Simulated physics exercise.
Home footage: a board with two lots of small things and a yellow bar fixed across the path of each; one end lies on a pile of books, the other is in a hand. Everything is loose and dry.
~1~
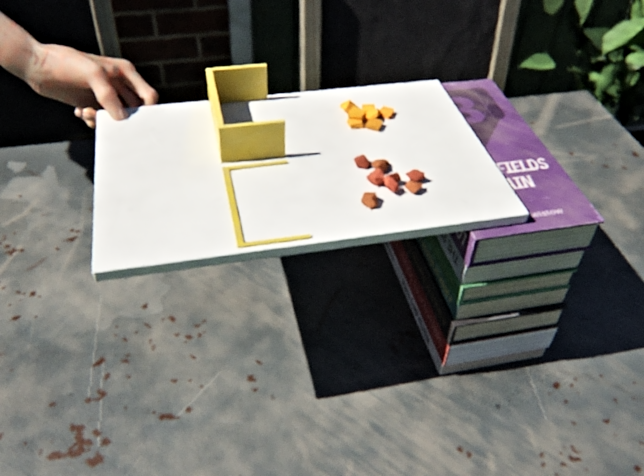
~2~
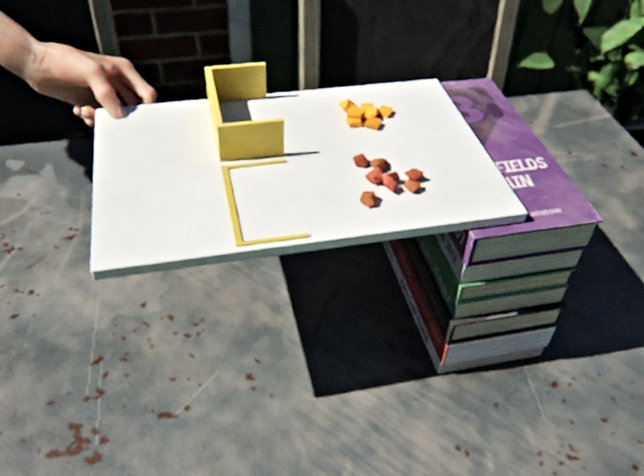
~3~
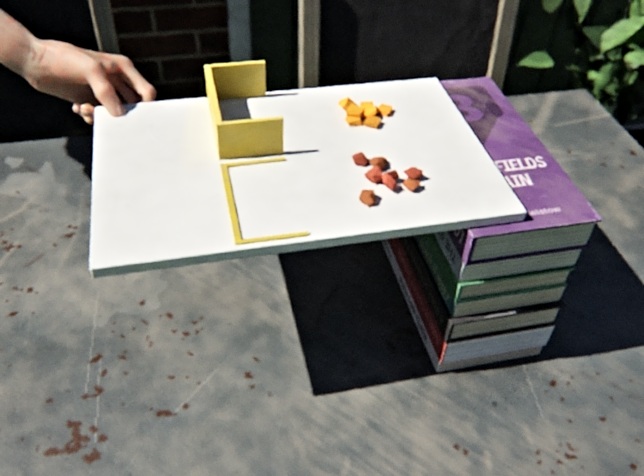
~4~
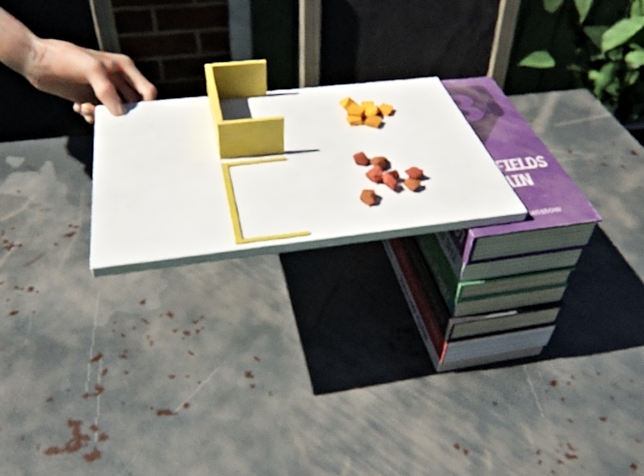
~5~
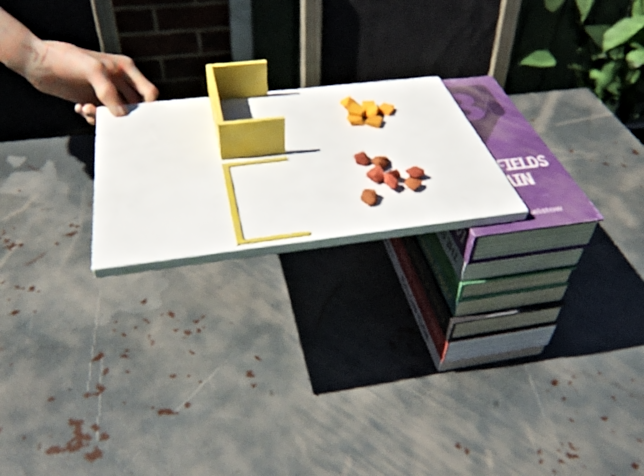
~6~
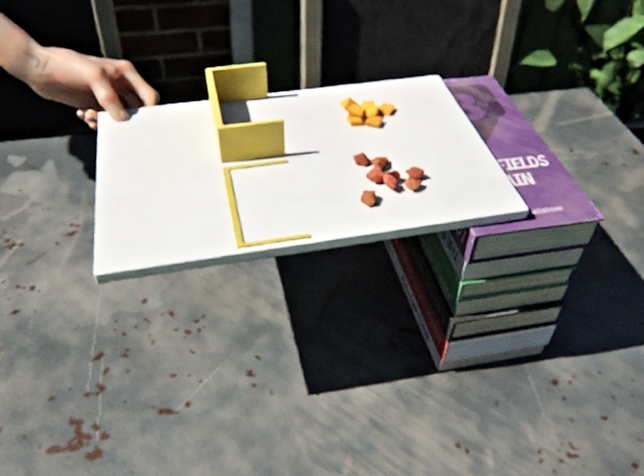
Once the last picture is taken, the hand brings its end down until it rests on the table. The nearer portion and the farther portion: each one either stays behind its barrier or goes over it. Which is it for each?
The nearer portion crosses, the farther portion does not cross.
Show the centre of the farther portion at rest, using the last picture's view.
Near (267, 210).
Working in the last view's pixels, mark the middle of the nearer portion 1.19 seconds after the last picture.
Roughly at (310, 251).
Then, 0.58 s after the last picture, board sloping at 17°; nearer portion where it was; farther portion where it was.
Then, 1.19 s after the last picture, board sloping at 33°; nearer portion a small part past its bar; farther portion on its way down.
Then, 1.92 s after the last picture, board resting at 40°; nearer portion all past its bar; farther portion has reached its bar.
At rest, board resting at 40°; nearer portion all past its bar; farther portion gathered behind its bar.
